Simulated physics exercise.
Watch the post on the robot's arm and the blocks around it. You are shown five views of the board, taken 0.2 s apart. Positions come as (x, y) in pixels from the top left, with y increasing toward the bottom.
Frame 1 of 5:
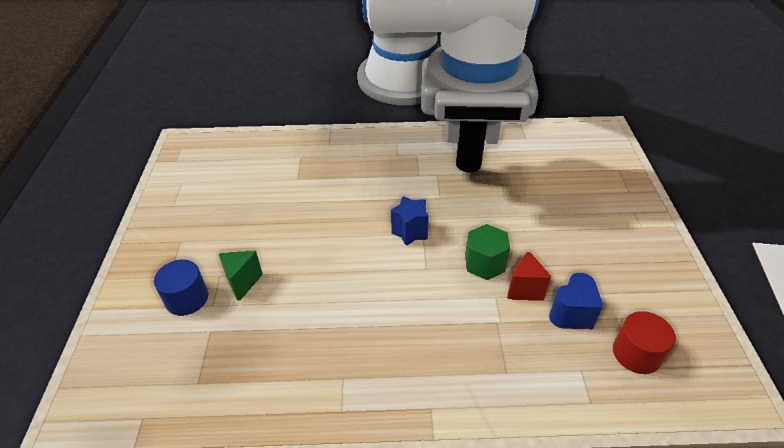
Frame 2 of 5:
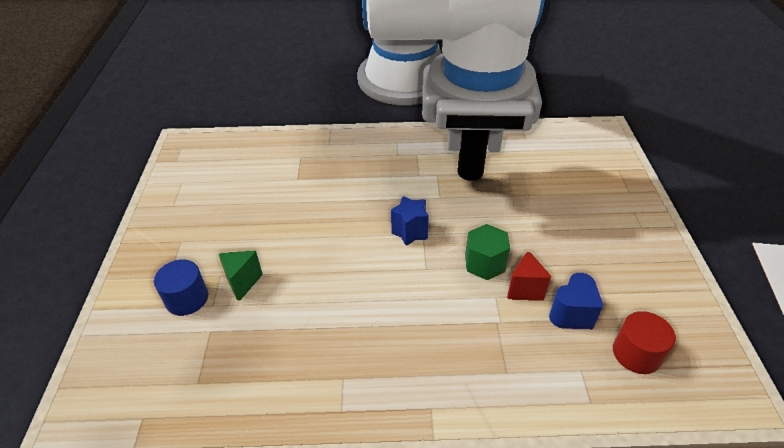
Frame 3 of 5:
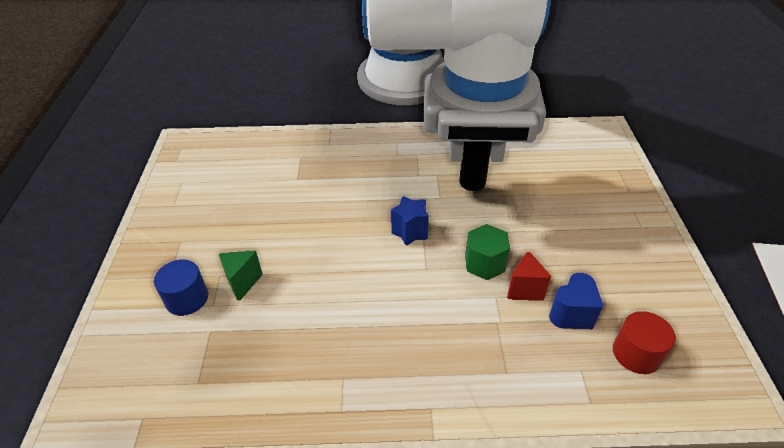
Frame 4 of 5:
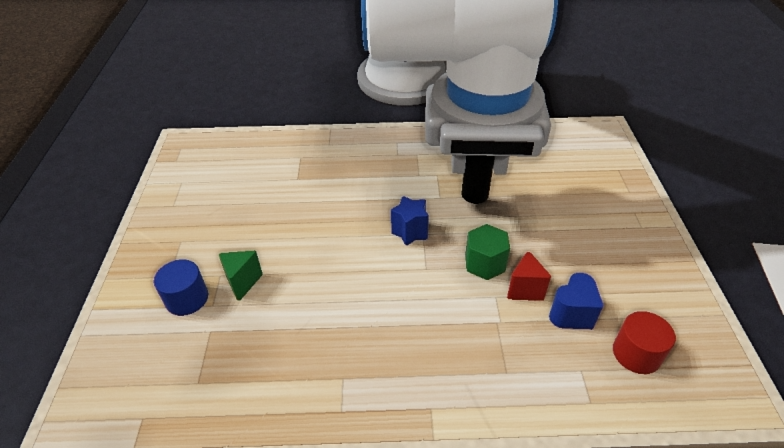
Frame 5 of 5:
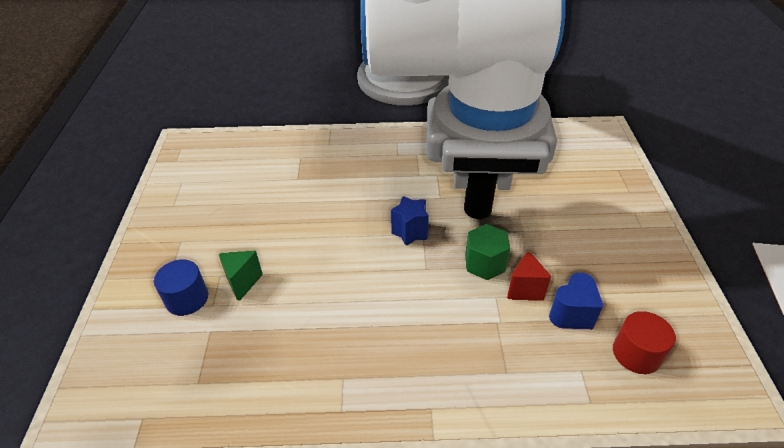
At the start, a robot arm holds a black post near the far edge of a wooden board scattered with blue, green and red blocks. The arm moves the post steadily toward the viewer, drifting slightly right, until it is just behind the green six-sided block, while all the blocks stay still.
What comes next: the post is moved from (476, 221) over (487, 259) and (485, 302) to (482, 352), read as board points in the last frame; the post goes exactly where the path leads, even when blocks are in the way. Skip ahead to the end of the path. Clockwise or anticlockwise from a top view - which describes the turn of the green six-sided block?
Looking down, my answer is that the green six-sided block rotates anticlockwise.
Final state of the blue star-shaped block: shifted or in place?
It is still on its spot.
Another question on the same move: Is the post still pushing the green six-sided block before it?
Short answer: Yes.
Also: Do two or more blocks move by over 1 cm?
No, that is not how it ends up.
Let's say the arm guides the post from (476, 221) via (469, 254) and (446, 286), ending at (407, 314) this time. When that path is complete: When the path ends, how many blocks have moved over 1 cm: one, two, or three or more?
Only one block.
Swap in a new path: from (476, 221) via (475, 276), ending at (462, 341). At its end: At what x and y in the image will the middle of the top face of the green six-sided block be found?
It is at (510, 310).
On the path given first. One third of the way, post at (489, 249); green six-sided block at (493, 265).
Two thirds of the way, post at (487, 292); green six-sided block at (495, 313).
At the end, post at (484, 342); blue star-shaped block not moved; green six-sided block at (504, 367), turned 30° anticlockwise; red three-sided block not moved.
